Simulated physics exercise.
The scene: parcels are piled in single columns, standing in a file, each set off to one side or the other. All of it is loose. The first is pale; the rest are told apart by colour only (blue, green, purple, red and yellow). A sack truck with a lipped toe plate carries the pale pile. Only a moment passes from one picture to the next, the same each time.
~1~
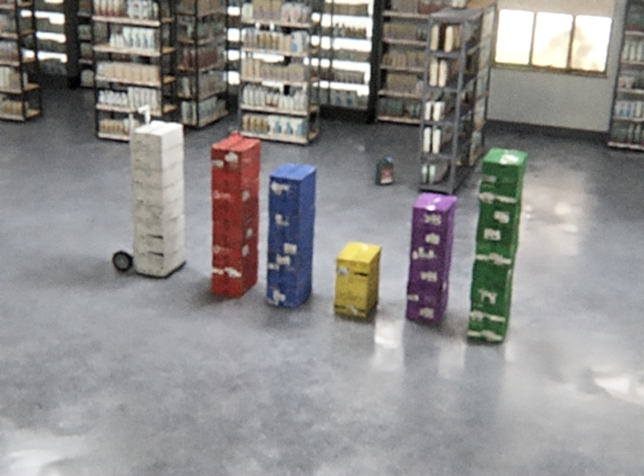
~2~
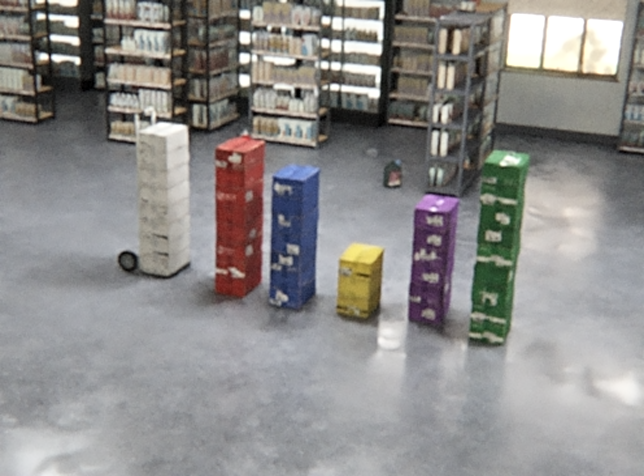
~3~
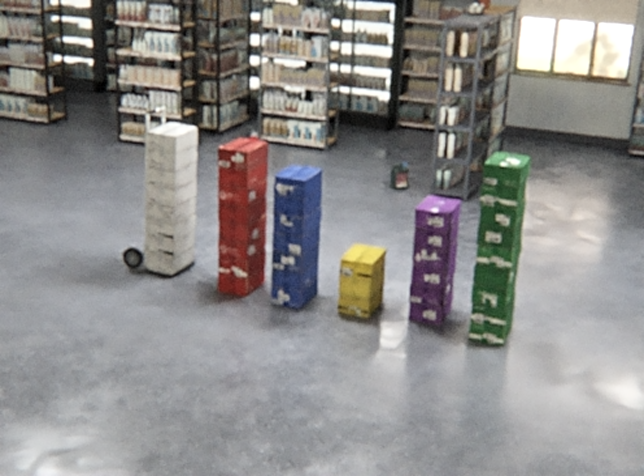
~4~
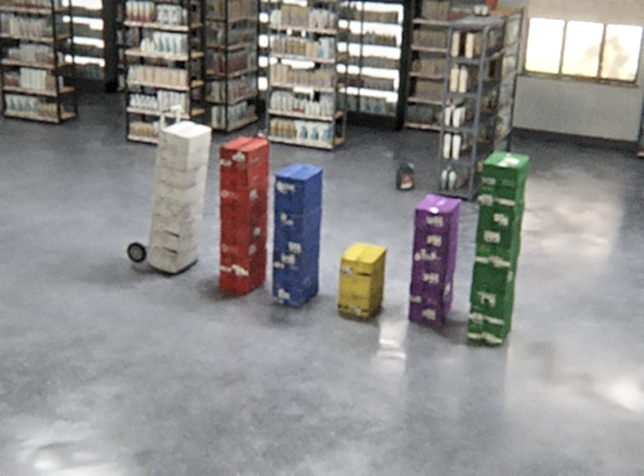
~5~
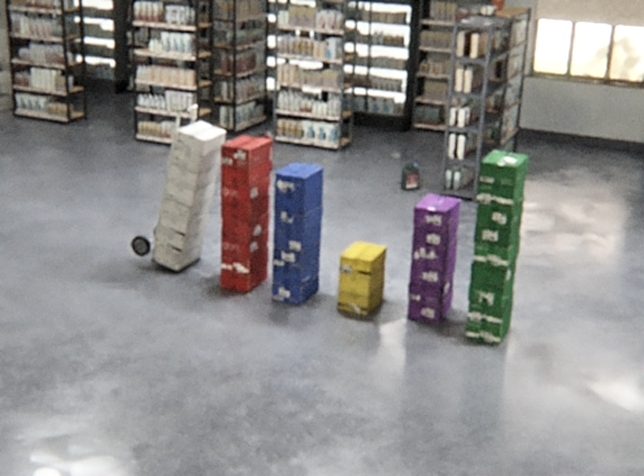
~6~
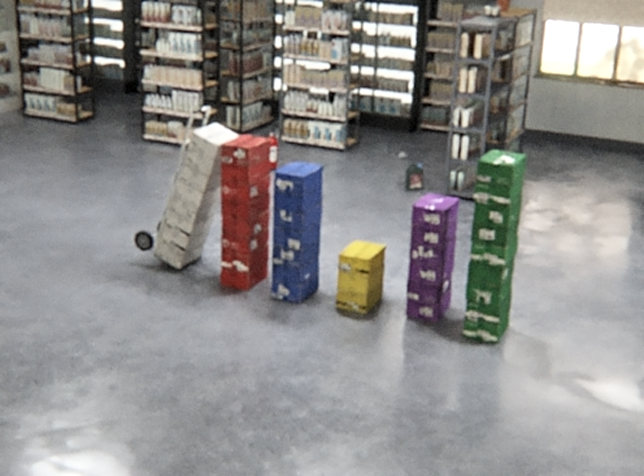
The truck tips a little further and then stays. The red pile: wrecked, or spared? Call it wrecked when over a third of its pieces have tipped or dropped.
That pile collapses.
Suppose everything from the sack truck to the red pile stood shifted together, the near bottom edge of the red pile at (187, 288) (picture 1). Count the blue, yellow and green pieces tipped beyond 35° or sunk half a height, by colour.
The counts are blue 3, yellow 0, green 0.
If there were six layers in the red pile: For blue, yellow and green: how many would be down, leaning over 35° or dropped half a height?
By colour: Blue 6, yellow 0, green 0.
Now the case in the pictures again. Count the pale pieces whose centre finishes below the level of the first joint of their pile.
1 of them.
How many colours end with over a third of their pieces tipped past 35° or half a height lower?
The toll is 2.
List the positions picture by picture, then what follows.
In the first picture (we follow the side turned to the camera; the camera moves round a little), truck frame (132, 146) level; top red parcel (226, 158); top yellow parcel (352, 269); no other piece has moved.
In the second picture, truck frame (138, 147) level; top red parcel (230, 159).
In the third picture, truck frame (147, 146) rocked barely; top red parcel (233, 159).
In the fourth picture, truck frame (160, 144) rocked a little, top of the pale pile leaning a little; top red parcel (234, 158); no other piece has moved.
In the fifth picture, truck frame (174, 142) rocked a little, top of the pale pile leaning a little; top red parcel (235, 156); no other piece has moved.
In the sixth picture, truck frame (185, 142) rocked clearly, top of the pale pile leaning clearly; top red parcel (235, 155); top purple parcel (428, 218); no other piece has moved.
Soon, 0 of the pale pile down; none of the 8 red parcels down (0 of 33 in all colours); top red parcel tipped barely.
A while on, 8 of the pale pile down; none of the 8 red parcels down (0 of 33 in all colours); top red parcel tipped clearly; top blue parcel tipped a little.
Towards the end, 8 of the pale pile down; 8 of the 8 red parcels down (10 of 33 in all colours); top red parcel tipped well over, about its own height lower; top blue parcel tipped well over, about its own height lower.
Then, 8 of the pale pile down; 7 of the 8 red parcels down (14 of 33 in all colours); top red parcel tipped clearly, some three heights lower; top blue parcel tipped steeply, some three heights lower.
Finally, 8 of the pale pile down; 7 of the 8 red parcels down (14 of 33 in all colours); top red parcel tipped clearly, some three heights lower; top blue parcel upside down. Seen by the last camera, middles, top red parcel near (378, 230), top blue parcel near (463, 338).
